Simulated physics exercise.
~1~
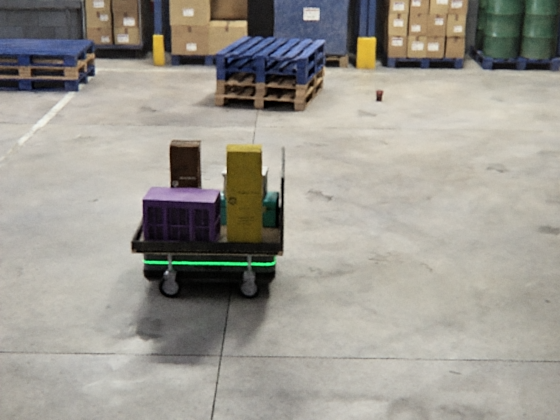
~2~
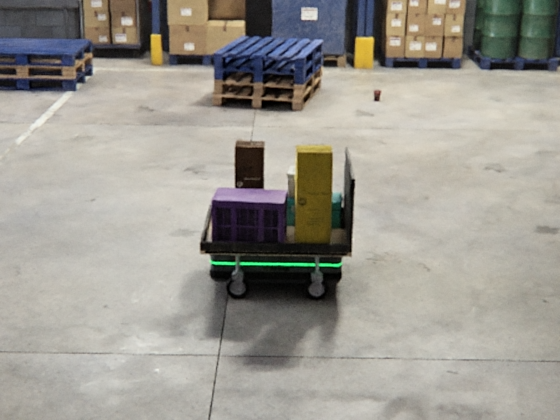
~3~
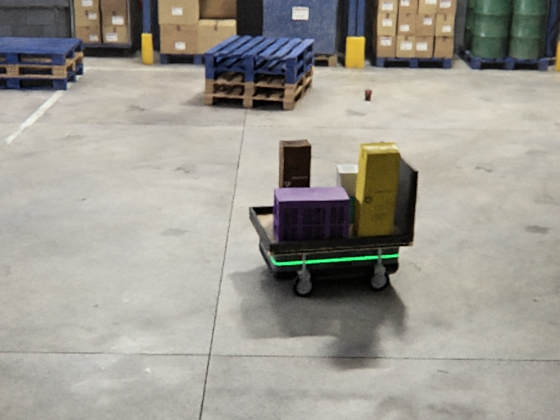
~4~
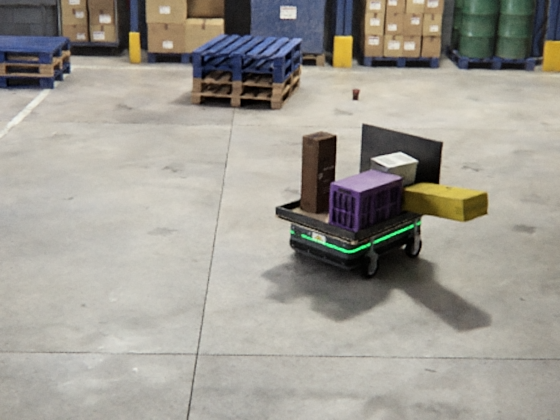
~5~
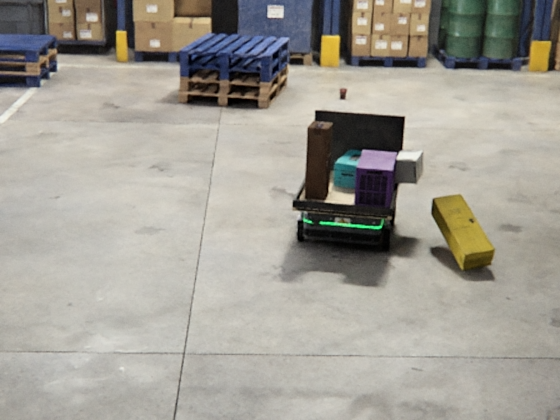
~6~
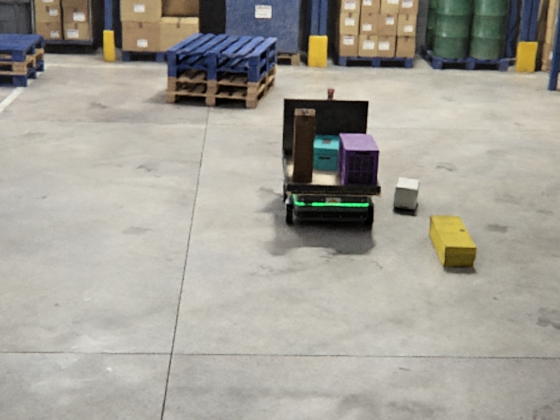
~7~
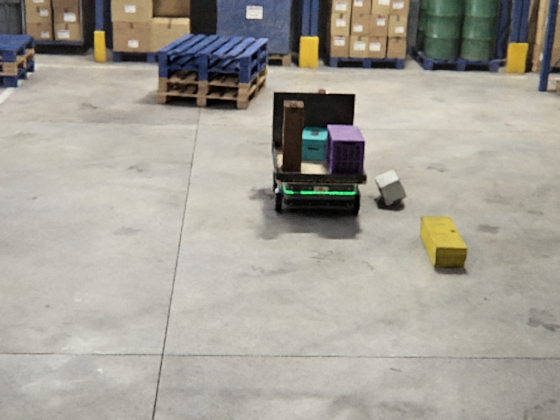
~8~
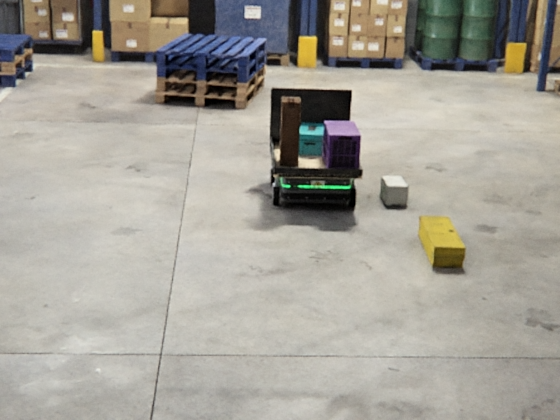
A robot cart carrying boxes and crates rolled right across a warehouse floor, then turned away from the viewer, and the yellow box toppled off, followed by the white tote; both ended on the floor while the rest stayed aboard.
